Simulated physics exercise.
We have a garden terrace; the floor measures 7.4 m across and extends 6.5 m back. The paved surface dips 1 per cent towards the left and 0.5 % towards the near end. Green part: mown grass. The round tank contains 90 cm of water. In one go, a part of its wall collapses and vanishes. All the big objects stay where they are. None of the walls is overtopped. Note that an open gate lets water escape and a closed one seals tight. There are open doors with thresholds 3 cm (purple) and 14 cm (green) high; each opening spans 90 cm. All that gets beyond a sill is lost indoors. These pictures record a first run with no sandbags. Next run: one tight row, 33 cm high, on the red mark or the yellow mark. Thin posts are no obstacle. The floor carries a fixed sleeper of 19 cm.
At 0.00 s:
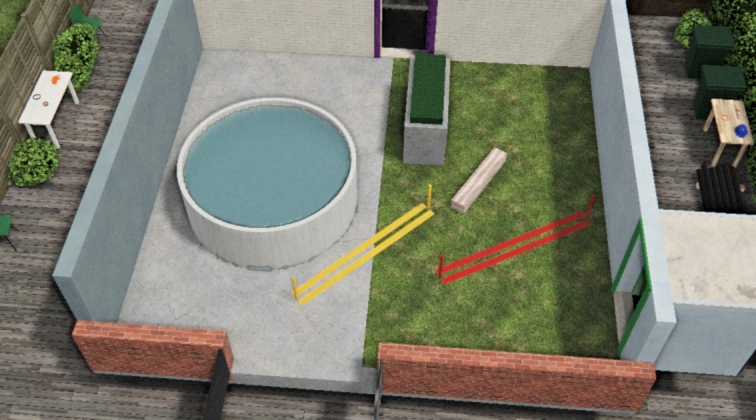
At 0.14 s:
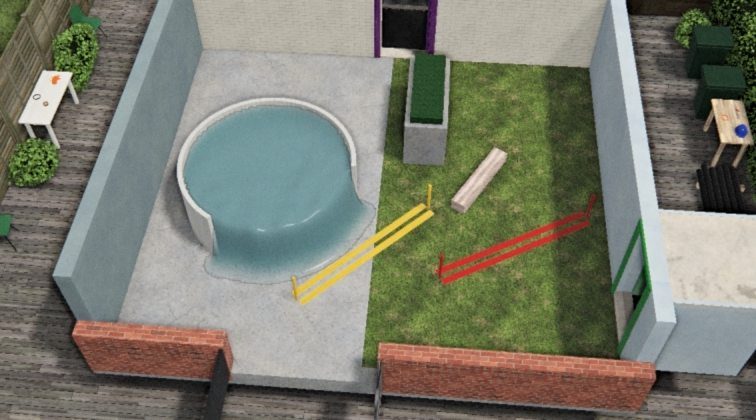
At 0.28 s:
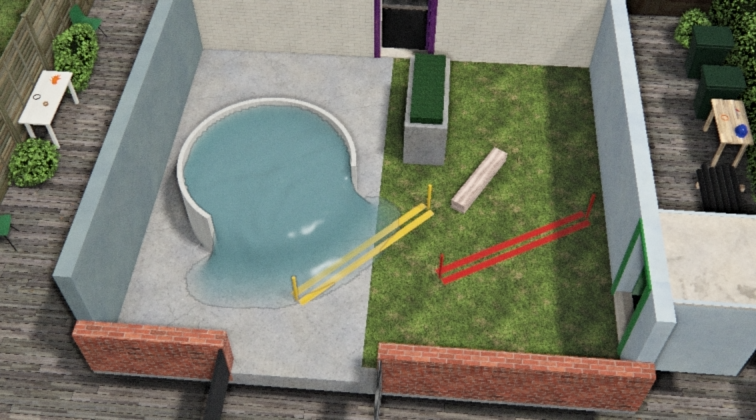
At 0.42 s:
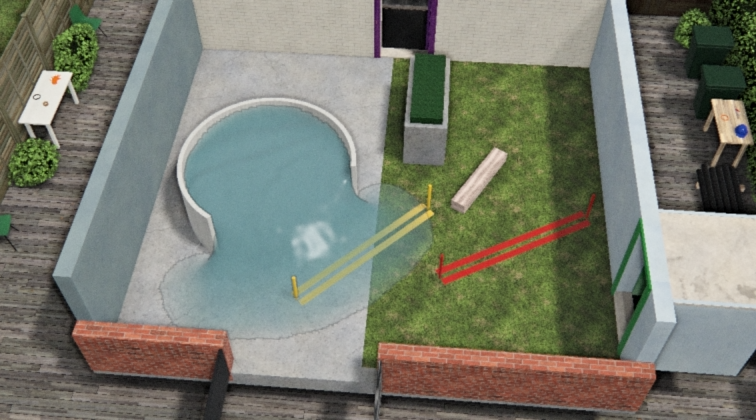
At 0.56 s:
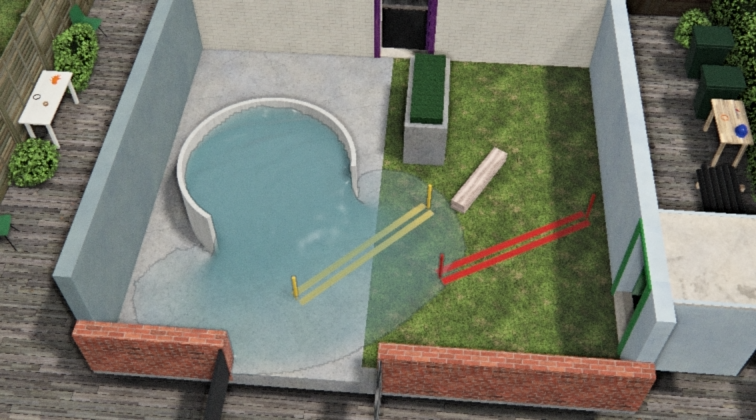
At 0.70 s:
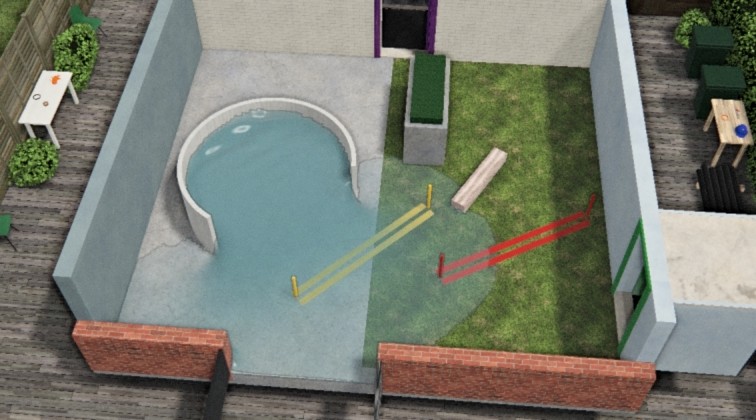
Garden terrace with a round tank losing part of its near wall, water spreading over paving and grass past yellow bars.
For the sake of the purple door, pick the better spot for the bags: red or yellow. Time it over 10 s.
I would pick red.
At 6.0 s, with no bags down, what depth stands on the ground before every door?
Purple 0 cm, green 9 cm.
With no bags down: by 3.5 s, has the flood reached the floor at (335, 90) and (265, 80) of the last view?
Bone dry, bone dry.
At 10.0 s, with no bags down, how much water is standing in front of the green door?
Close to 5.0 cm of depth.
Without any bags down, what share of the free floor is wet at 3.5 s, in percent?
Roughly 60 percent.
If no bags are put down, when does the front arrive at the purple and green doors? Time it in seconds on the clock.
It first reaches the purple door at 6.5 s, the green door at 2.2 s.
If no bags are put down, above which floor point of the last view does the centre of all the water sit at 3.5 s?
Centre of the water: Close to (367, 265).
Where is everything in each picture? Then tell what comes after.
The round tank at (268, 164) is whole and still, 90 cm deep, in the first picture.
The front is at (209, 265), 1.5 m from the gap at (302, 247); 0.6 m2 of floor is under water; 90 cm left at the back of the round tank, in the second picture.
The front is at (193, 284), 1.7 m from the gap at (302, 249); 2.4 m2 of floor is under water; 90 cm left at the back of the round tank, in the third picture.
The front is at (167, 292), 2.1 m from the gap at (302, 251); 5.4 m2 of floor is under water; 89 cm left at the back of the round tank, in the fourth picture.
The front is at a hidden place, 2.6 m from the gap at (303, 252); 9.5 m2 of floor is under water; 82 cm left at the back of the round tank, in the fifth picture.
Water pours out at (303, 253) and has run 3.0 m, to a hidden place; typically 7 cm deep outside, 77 cm at the round tank's back, in the sixth picture.
After 1.4 s water covers 40 % of the floor and is deepest (47 cm) near (110, 349) in the run without bags; in at the purple door, 0 L with no bags, 0 L with the row on red, 0 L on yellow.
After 2.2 s water covers 50 % of the floor and is deepest (36 cm) near (623, 385) in the run without bags; in at the purple door, 0 L with no bags, 0 L with the row on red, 0 L on yellow.
After 3.5 s water covers 60 % of the floor and is deepest (28 cm) near (610, 384) in the run without bags; in at the purple door, 0 L with no bags, 0 L with the row on red, 0 L on yellow.
After 6.0 s water covers 80 % of the floor and is deepest (13 cm) near (483, 206) in the run without bags; in at the purple door, 0 L with no bags, 0 L with the row on red, 4 L on yellow.
After 10.0 s water covers 100 % of the floor and is deepest (12 cm) near (110, 349) in the run without bags; in at the purple door, 4 L with no bags, 0 L with the row on red, 66 L on yellow.
